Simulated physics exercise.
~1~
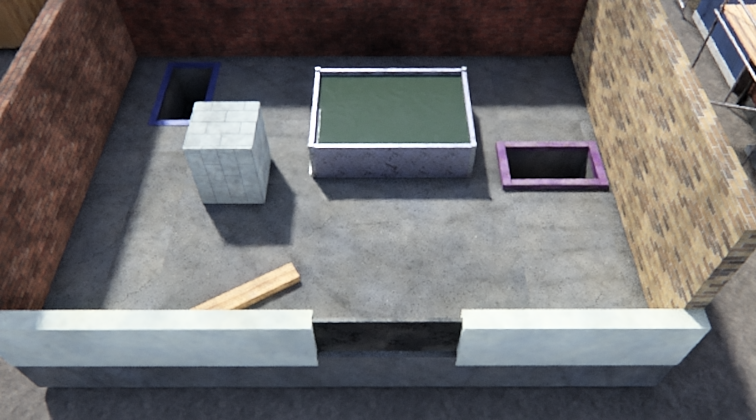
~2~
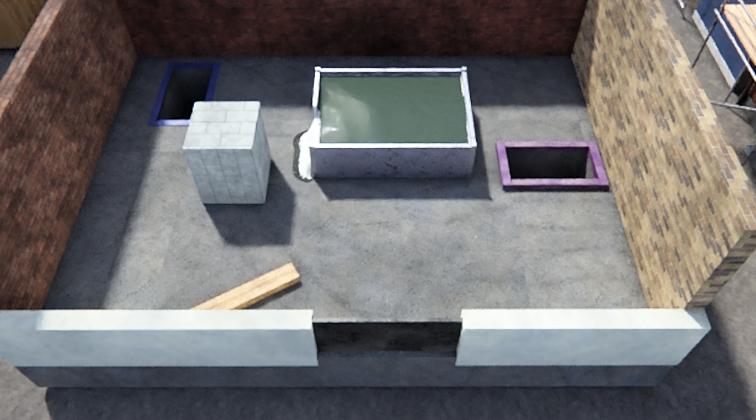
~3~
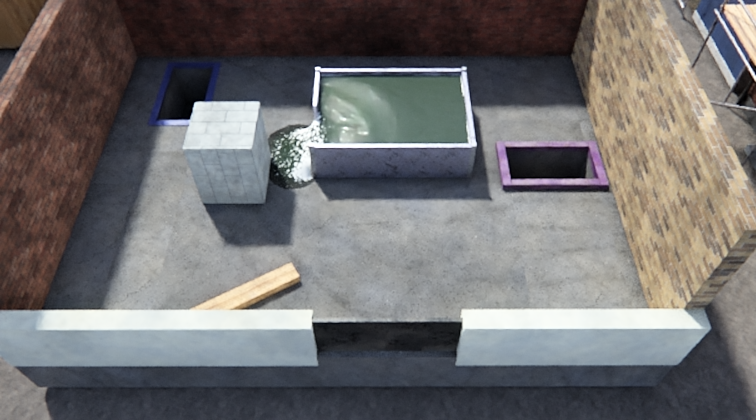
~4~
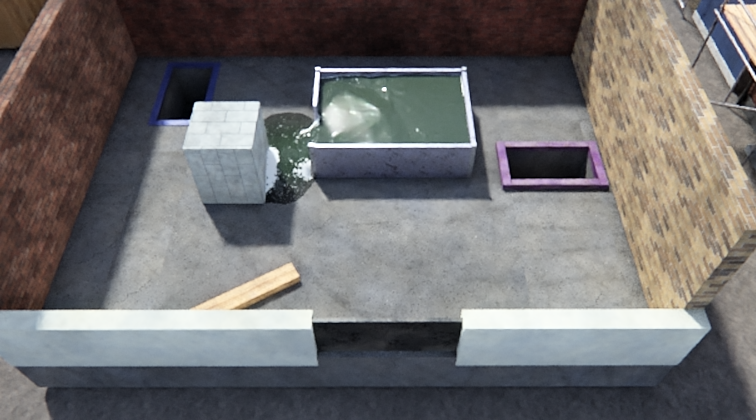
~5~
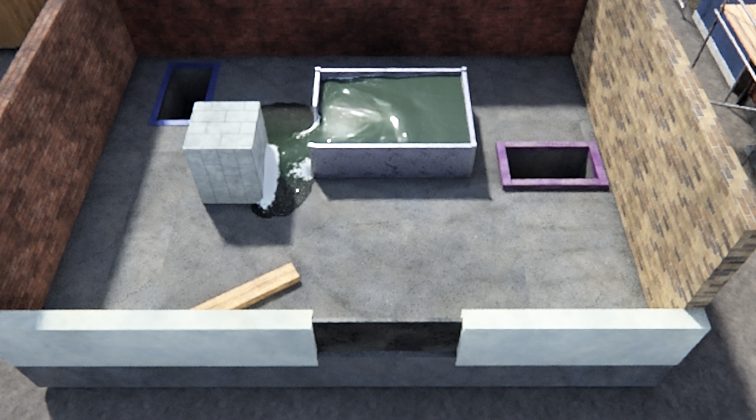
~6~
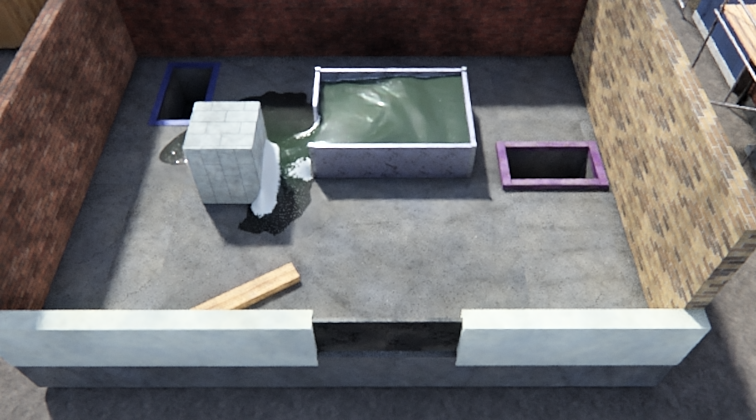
A rectangular water tank with pale walls and dark green water stands toward the back of a grey walled floor slab, seen from above by a still camera. A pale block and a blue-rimmed pit lie to its left, a purple-rimmed pit to its right, and a wooden plank near the front wall's gap. Water bursts from the tank's left side, foams against the block, then spreads forward and around behind it.
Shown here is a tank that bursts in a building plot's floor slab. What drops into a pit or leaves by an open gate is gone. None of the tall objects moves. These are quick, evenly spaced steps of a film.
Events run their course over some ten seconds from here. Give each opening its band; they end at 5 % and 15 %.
My prediction: The gate takes in a trifling amount - short of five per cent, the purple pit takes in a trifling amount - short of five per cent, the blue pit takes in a considerable amount - past fifteen per cent.
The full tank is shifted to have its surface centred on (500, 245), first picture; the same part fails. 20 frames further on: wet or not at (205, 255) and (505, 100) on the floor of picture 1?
Result, in sequence: Waterlogged; unreached.
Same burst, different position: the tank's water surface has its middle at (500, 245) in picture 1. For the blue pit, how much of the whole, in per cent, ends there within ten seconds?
Share for the blue pit - 20 in a hundred.
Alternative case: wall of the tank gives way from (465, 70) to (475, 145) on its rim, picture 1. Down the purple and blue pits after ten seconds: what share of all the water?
In percent: Purple 25, blue 14.
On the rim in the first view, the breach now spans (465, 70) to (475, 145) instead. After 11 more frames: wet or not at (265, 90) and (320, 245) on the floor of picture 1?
First spot spared, second spot spared.
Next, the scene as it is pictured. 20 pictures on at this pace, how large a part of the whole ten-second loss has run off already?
My reading is about 35 per cent.
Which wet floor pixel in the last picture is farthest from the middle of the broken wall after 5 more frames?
The front's farthest point is close to (119, 109).
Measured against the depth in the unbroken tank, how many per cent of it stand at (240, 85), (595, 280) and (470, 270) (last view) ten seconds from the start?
In order: Roughly 2, 10 and 6 in a hundred.
A moment on, water covers 20 % of the floor; the gate 0 %, the purple pit 0 %, the blue pit 2 %.
Next, water covers 35 % of the floor; the gate 0 %, the purple pit 0 %, the blue pit 6 %.
Then, water covers 50 % of the floor; the gate 0 %, the purple pit 0 %, the blue pit 12 %.
Later, water covers 65 % of the floor; the gate 0 %, the purple pit 0 %, the blue pit 21 %.
In the end, water covers 75 % of the floor; the gate 0 %, the purple pit 0 %, the blue pit 31 %.
